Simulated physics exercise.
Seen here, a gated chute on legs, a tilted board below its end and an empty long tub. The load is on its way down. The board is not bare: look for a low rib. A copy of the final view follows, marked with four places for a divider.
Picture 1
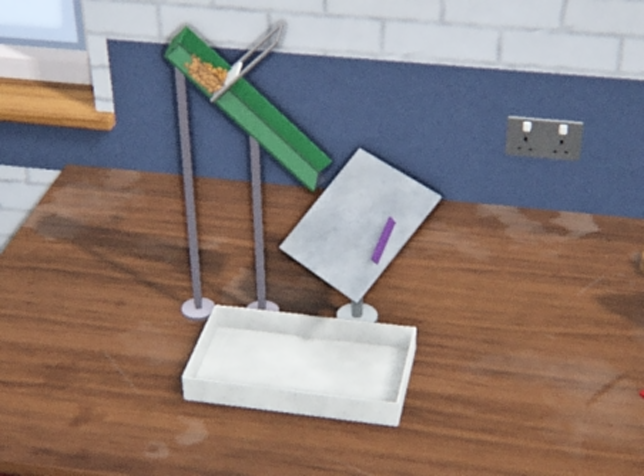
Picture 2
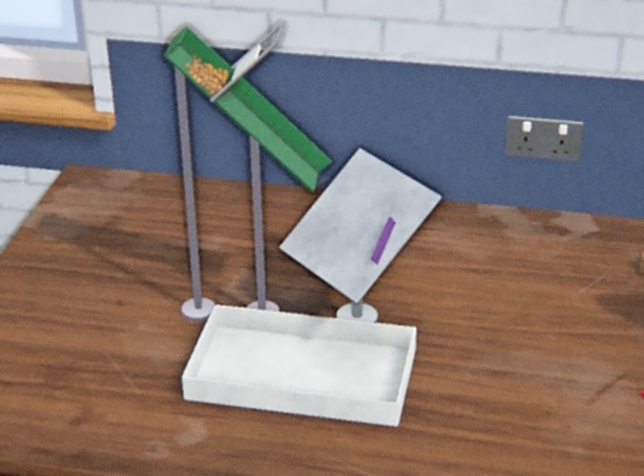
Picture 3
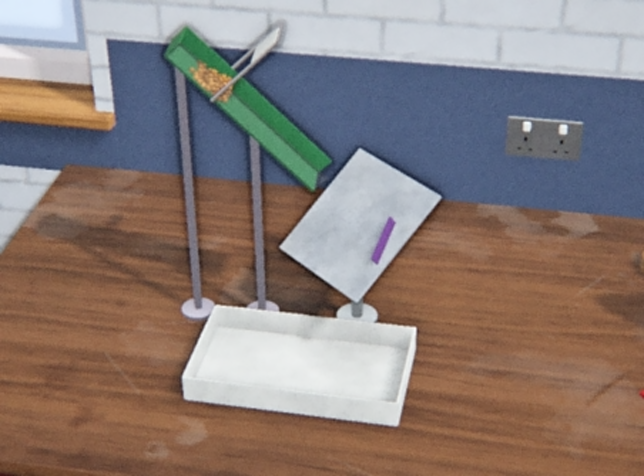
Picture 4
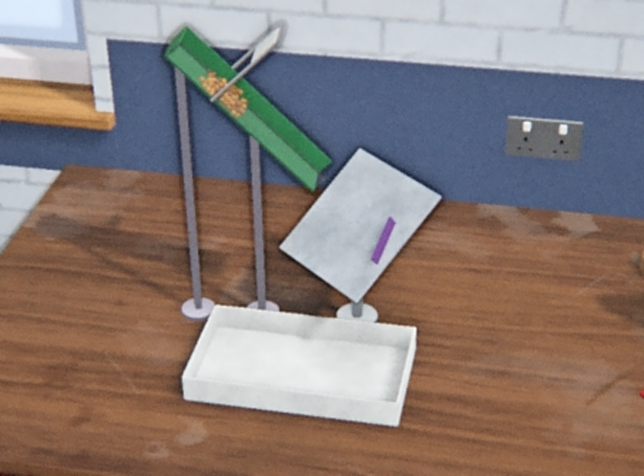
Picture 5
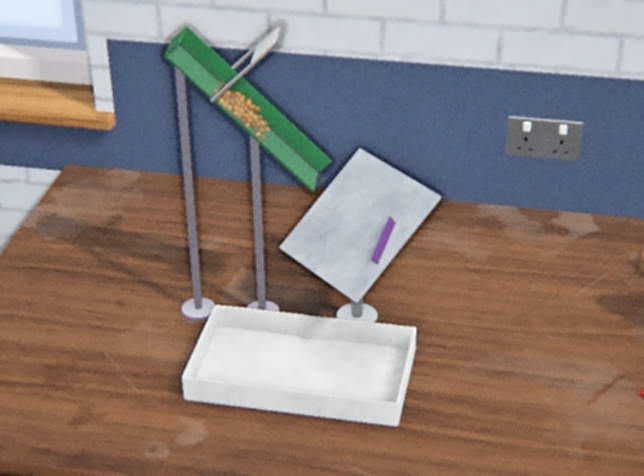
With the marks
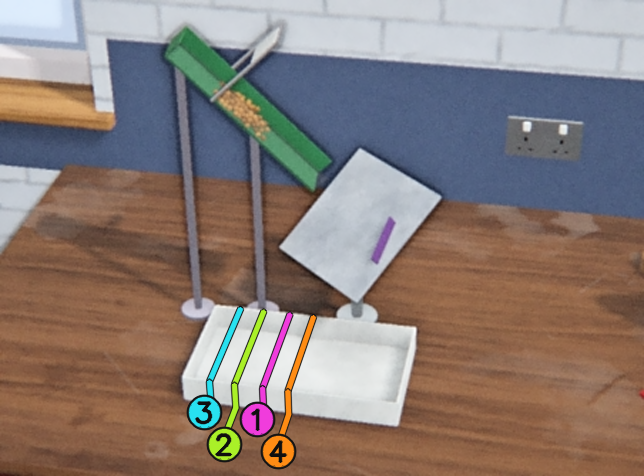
A small heap of roasted chickpeas slides down a sloping green chute, passing under a raised grey gate near its upper end and reaching about midway, while everything else and the camera stay still. The chute stands on two grey legs at left, above a tilted pale board with a purple rib and an empty white tub. The wooden worktop is seen from slightly above, before a blue wall with white brick and a socket.
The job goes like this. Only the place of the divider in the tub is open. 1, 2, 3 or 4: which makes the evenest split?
4.
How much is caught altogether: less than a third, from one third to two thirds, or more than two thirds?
About that: More than two thirds.
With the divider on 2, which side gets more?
More lands on the right.
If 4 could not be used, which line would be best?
That is line 1.
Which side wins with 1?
The right side.
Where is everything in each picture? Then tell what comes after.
The first picture shows load behind the gate at (212, 76), roasted chickpeas; lip of the chute at (315, 183), sloping fairly steeply.
The second picture shows middle of the board at (358, 222), tilted fairly steeply; middle of its low edge at (316, 274); of its high edge at (399, 171).
The third picture shows front corners of the tub at (183, 377) and (398, 404), empty; front of the load at (225, 100).
The fourth picture shows middle of the load at (230, 93); its front at (241, 108), about a quarter of the way to the lip; rib from (390, 217) to (372, 259).
The fifth picture shows middle of the load at (244, 110); its front at (263, 138), about half of the way to the lip.
On the marked copy, line 1 crosses the front rim at (262, 387); line 2 crosses the front rim at (234, 383); line 3 crosses the front rim at (209, 380); line 4 crosses the front rim at (288, 390).
With 1, of what is caught, about a quarter on the left of the divider, most on the right.
With 2, of what is caught, a stray few on the left of the divider, nearly all on the right.
With 3, of what is caught, none on the left of the divider, all on the right.
With 4, of what is caught, about a third on the left of the divider, about two thirds on the right.
